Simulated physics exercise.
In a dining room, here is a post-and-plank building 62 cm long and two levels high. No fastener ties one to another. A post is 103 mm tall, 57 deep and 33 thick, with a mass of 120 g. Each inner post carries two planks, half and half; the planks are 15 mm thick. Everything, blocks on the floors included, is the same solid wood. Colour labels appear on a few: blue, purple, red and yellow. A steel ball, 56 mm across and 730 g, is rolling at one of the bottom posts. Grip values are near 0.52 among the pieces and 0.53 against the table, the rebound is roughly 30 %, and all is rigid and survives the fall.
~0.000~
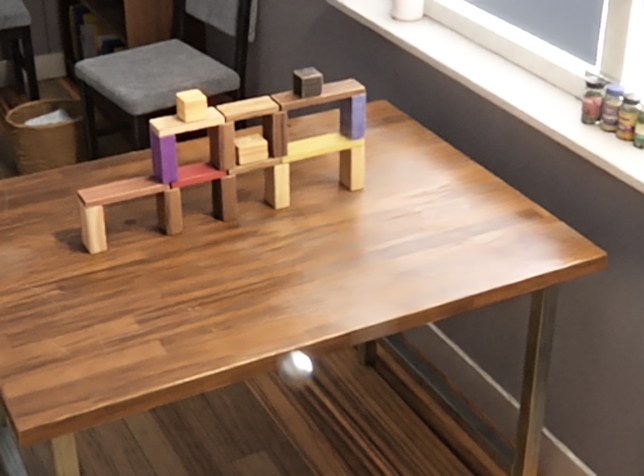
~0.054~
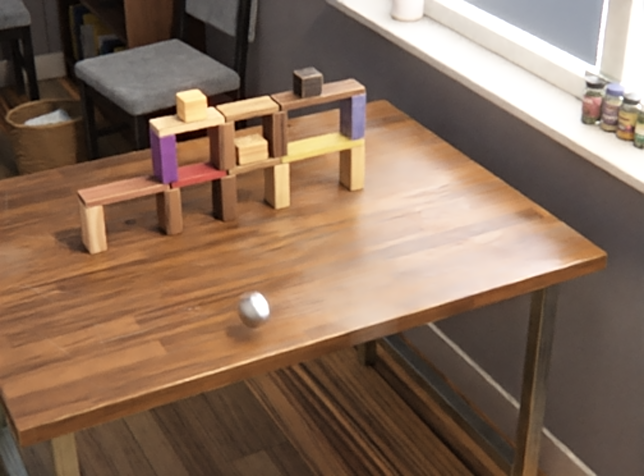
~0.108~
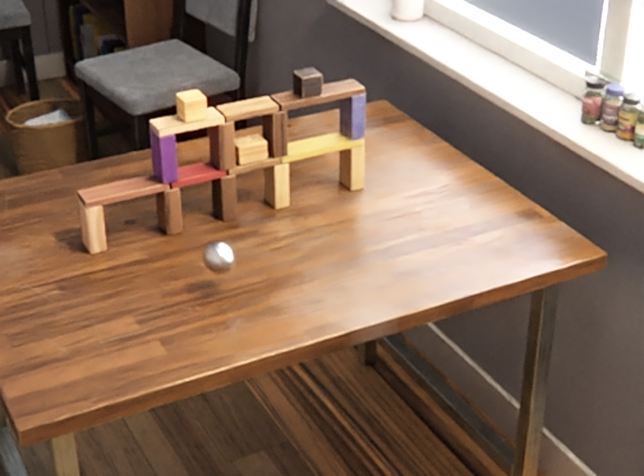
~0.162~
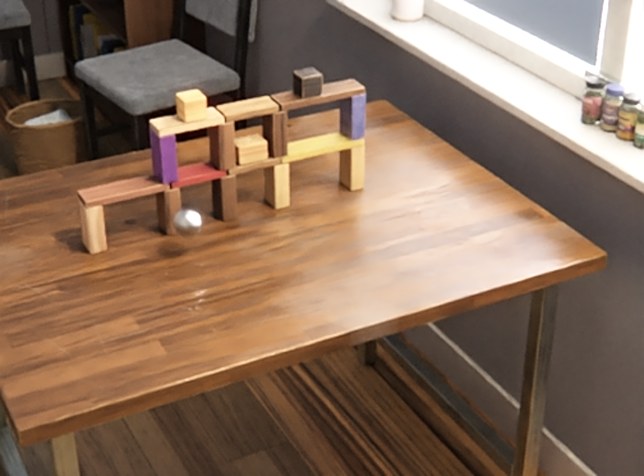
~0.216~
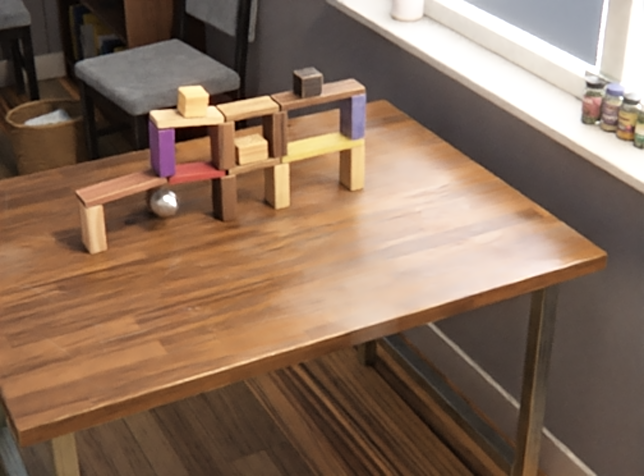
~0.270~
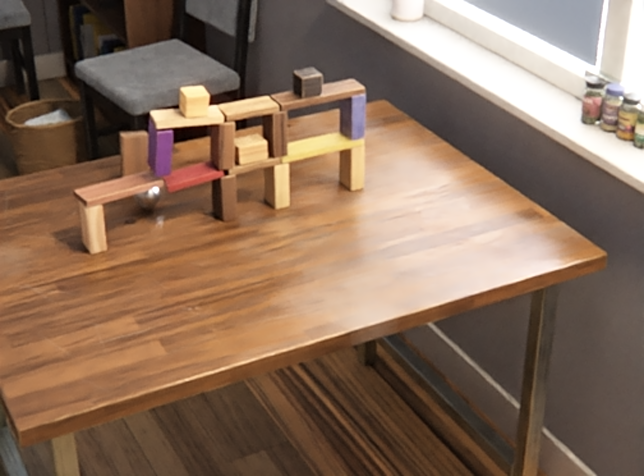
A steel ball rolled across the wooden table and struck a bottom post of the two-level block structure, then continued underneath more slowly as the nearby red plank and purple post tilted slightly.
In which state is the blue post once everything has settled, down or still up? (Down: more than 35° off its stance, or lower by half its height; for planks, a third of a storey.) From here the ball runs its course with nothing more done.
Most likely it makes it.
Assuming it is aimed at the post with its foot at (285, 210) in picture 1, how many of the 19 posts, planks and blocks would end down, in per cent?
That way, 50 per cent.
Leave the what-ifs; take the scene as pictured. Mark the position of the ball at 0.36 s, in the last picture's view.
Position: About (121, 169).
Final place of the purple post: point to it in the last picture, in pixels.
Roughly (165, 184).
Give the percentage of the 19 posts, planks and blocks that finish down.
I'd put it at roughly 35 per cent of them.
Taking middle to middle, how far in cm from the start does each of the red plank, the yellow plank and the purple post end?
Distances in cm - red: 6; yellow: 0; purple: 22.
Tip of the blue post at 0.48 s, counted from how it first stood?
It's at some 0 degrees.
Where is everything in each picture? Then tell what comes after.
In the first frame (pixels give the middle of a visible side), ball (295, 370) 54 cm from contact, 3.2 m/s; blue post (359, 118); red plank (194, 171); purple post (169, 160); none has stirred.
The second frame shows ball (254, 312) 37 cm from contact, 3.0 m/s; blue post (359, 118).
The third frame shows ball (219, 258) 20 cm from contact, 2.9 m/s; blue post (359, 118).
The fourth frame shows ball (187, 223) 25 mm from contact, 2.9 m/s; blue post (359, 118).
The fifth frame shows ball (164, 203) after contact, 1.9 m/s; blue post (359, 118); purple post (167, 154) 3° from how it stood; steepest lean 7°, the block at (196, 107); movement in 6 of them.
The sixth frame shows ball (147, 195) after contact, 1.8 m/s; blue post (359, 118); purple post (165, 154) 9° from how it stood; red plank (192, 172) 9° from how it stood; steepest lean 12°, the post at (136, 158); movement in 6 of them.
After 0.36 s, ball still moving; 6 of the 19 pieces down; blue post unmoved; red plank 39° from how it stood, 32 mm lower.
After 0.48 s, ball still moving; 6 of the 19 pieces down; blue post unmoved; red plank 69° from how it stood, 52 mm lower.
After 0.72 s, ball still moving; 7 of the 19 pieces down; blue post unmoved; purple post on its side.
In the end (2.3 s), ball rolling away; 7 of the 19 pieces down; blue post unmoved; purple post on its side; red plank 68° from how it stood, 52 mm lower. From the last view, middles, blue post near (352, 114), purple post near (165, 185).
